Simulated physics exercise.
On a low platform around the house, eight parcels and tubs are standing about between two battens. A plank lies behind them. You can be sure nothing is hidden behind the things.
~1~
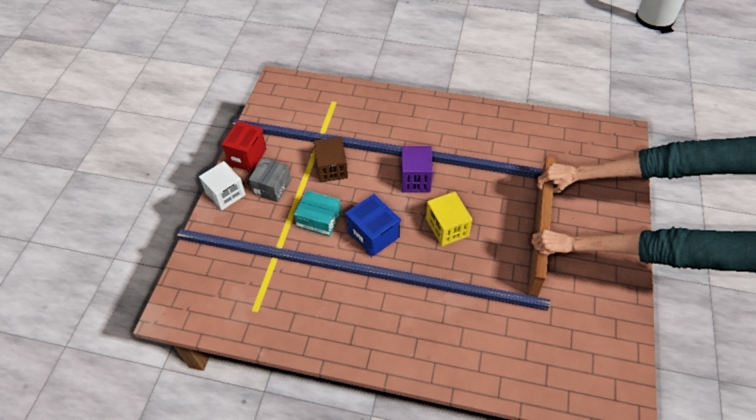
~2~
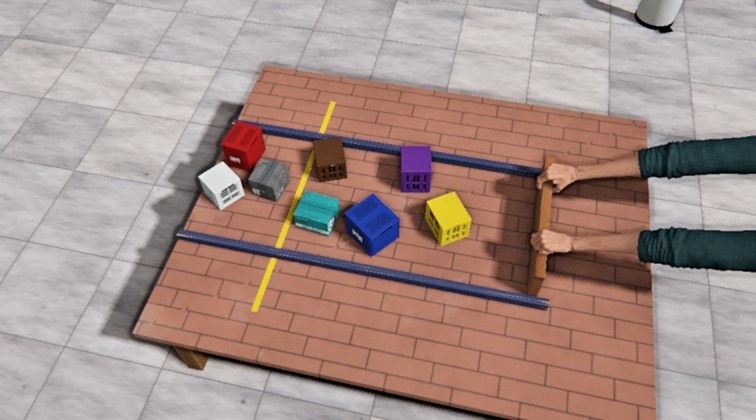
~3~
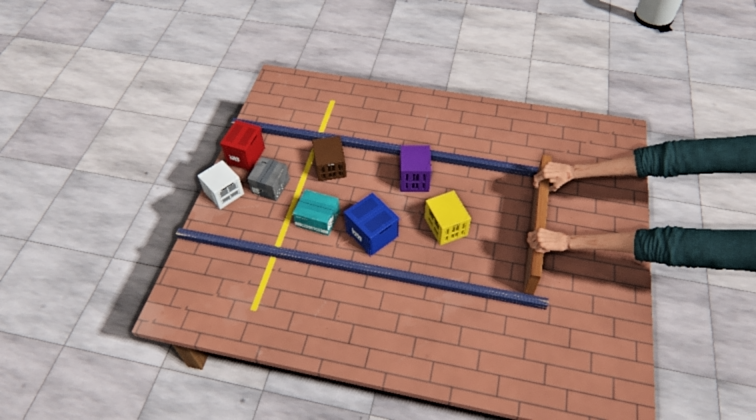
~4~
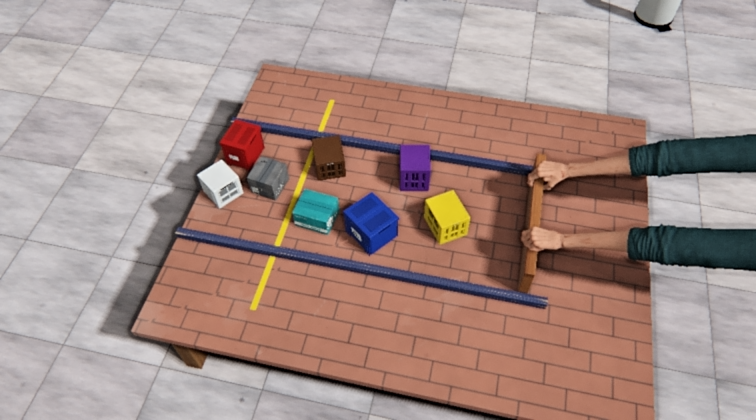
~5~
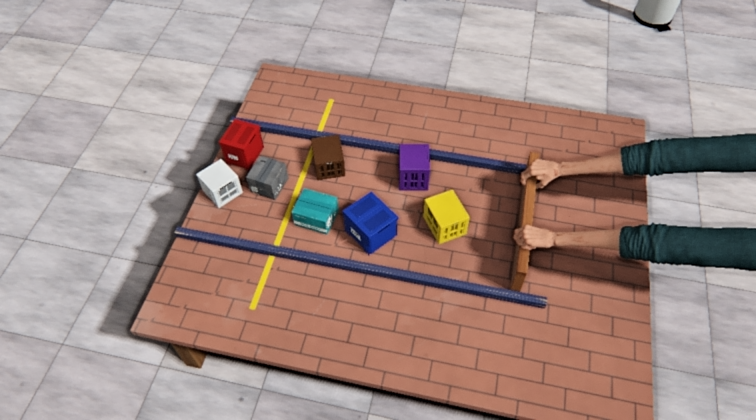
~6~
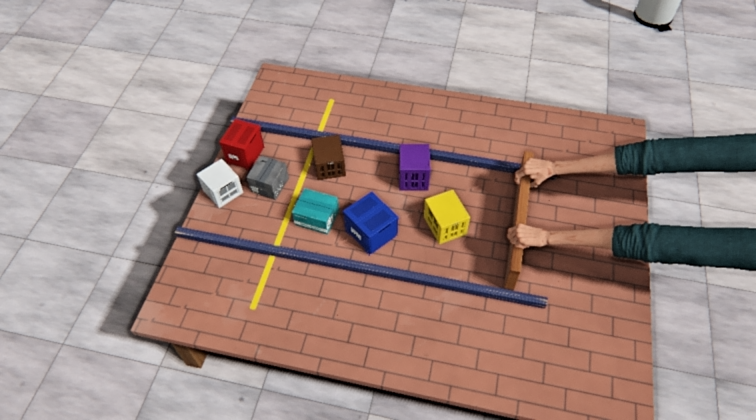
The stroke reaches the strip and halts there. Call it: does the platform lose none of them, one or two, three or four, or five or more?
It loses none.
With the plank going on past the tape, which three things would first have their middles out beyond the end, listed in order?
The white crate comes first, followed by the red tote and then the grey box.
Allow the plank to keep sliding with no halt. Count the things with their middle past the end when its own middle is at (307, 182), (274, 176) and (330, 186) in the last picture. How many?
Respectively 0, 2 and 0.
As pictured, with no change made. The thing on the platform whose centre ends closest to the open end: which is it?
The white crate finishes nearest.
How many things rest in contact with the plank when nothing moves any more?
The count in contact is 3.
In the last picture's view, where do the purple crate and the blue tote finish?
Around (295, 146) and around (261, 217).
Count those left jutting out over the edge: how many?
Answer: 2.
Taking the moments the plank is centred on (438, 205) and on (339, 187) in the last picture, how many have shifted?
At the first point the count is 1, at the second it's 6.
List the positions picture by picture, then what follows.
In the first frame, white crate (223, 186); red tote (245, 147); grey box (270, 180); plank (542, 225); tape (299, 194).
In the second frame, red tote (244, 147); purple crate (416, 170).
In the third frame, grey box (269, 179); turquoise parcel (317, 212).
In the fourth frame, white crate (221, 184); brown crate (329, 158).
In the fifth frame, red tote (243, 145); yellow crate (446, 217).
In the sixth frame, white crate (220, 184); red tote (243, 145); grey box (268, 178); plank (519, 219); tape (297, 192).
A little later, none off yet; white crate at rest near (220, 184); red tote at rest near (243, 145); grey box at rest near (268, 178).
Next, none off yet; white crate at rest near (220, 184); red tote at rest near (243, 145); grey box shifted a little near (260, 172).
When it is over, the number that fall off is zero.
